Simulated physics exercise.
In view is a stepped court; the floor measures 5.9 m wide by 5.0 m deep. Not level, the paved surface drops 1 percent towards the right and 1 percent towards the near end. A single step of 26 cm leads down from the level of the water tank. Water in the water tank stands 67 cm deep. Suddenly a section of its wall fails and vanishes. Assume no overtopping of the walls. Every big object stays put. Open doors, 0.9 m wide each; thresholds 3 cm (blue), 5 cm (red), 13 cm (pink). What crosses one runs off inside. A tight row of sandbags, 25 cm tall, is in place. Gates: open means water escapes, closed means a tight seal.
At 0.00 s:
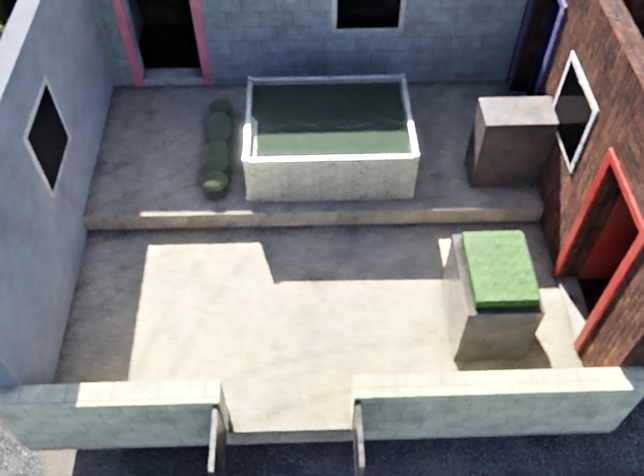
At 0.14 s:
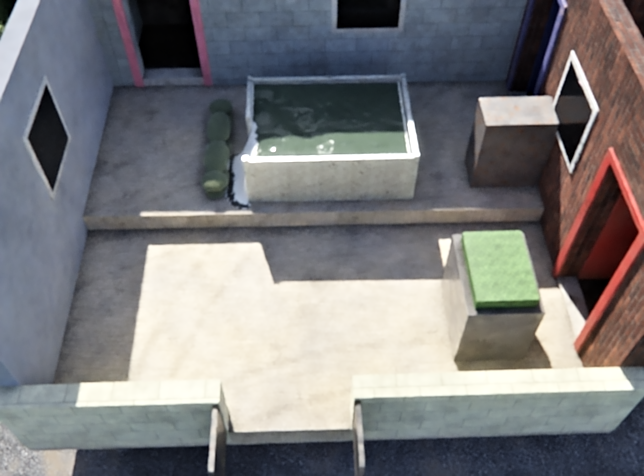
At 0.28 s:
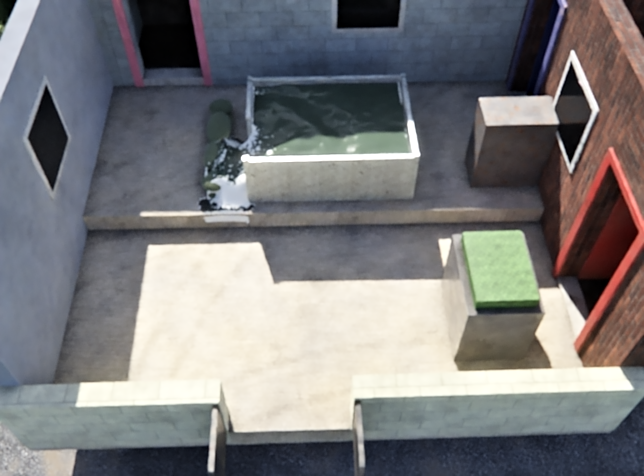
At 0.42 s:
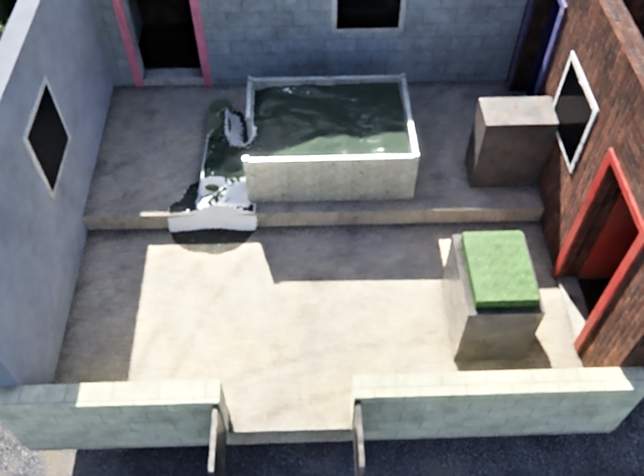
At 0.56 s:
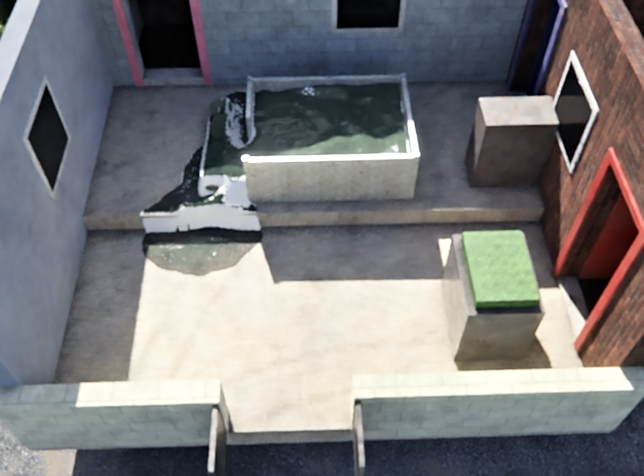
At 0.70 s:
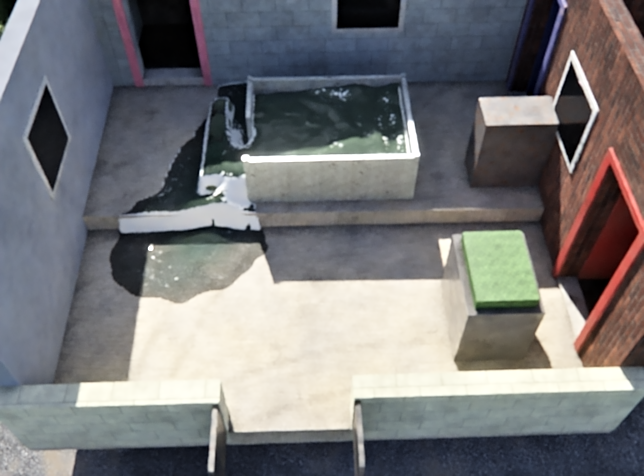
Dark water, still at first in a raised rectangular tank, pours out through the tank's left side, spreads around the rounded green shape beside it, then runs over the step and fans out across the paler lower paving.
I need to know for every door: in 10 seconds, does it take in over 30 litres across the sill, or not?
The blue door is flooded; the red door is safe; the pink door is safe.
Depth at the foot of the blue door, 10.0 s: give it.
Around 6.5 cm deep.
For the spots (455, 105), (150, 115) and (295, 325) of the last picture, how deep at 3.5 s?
Close to 3, 10 and 1 centimetres.
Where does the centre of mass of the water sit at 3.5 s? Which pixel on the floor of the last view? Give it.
Near (254, 190).
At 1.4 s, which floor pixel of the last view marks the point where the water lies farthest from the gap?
At about (55, 383).
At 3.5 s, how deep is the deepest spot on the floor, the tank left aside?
Around 32 centimetres deep.
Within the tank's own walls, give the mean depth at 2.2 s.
Mean depth: About 39 cm.
After 1.4 s water covers 40 % of the floor and is deepest (52 cm) near (229, 182); blue door not reached, red door not reached, pink door 3 cm at the sill, 0 L in.
After 2.2 s water covers 50 % of the floor and is deepest (40 cm) near (229, 182); blue door not reached, red door not reached, pink door 5 cm at the sill, 0 L in.
After 3.5 s water covers 55 % of the floor and is deepest (32 cm) near (229, 182); blue door 3 cm at the sill, 0 L in, red door not reached, pink door 7 cm at the sill, 0 L in.
After 6.0 s water covers 75 % of the floor and is deepest (22 cm) near (229, 182); blue door 7 cm at the sill, 41 L in, red door 2 cm at the sill, 0 L in, pink door 3 cm at the sill, 0 L in.
After 10.0 s water covers 90 % of the floor and is deepest (14 cm) near (565, 401); blue door 7 cm at the sill, 98 L in, red door 6 cm at the sill, 3 L in, pink door 3 cm at the sill, 0 L in.
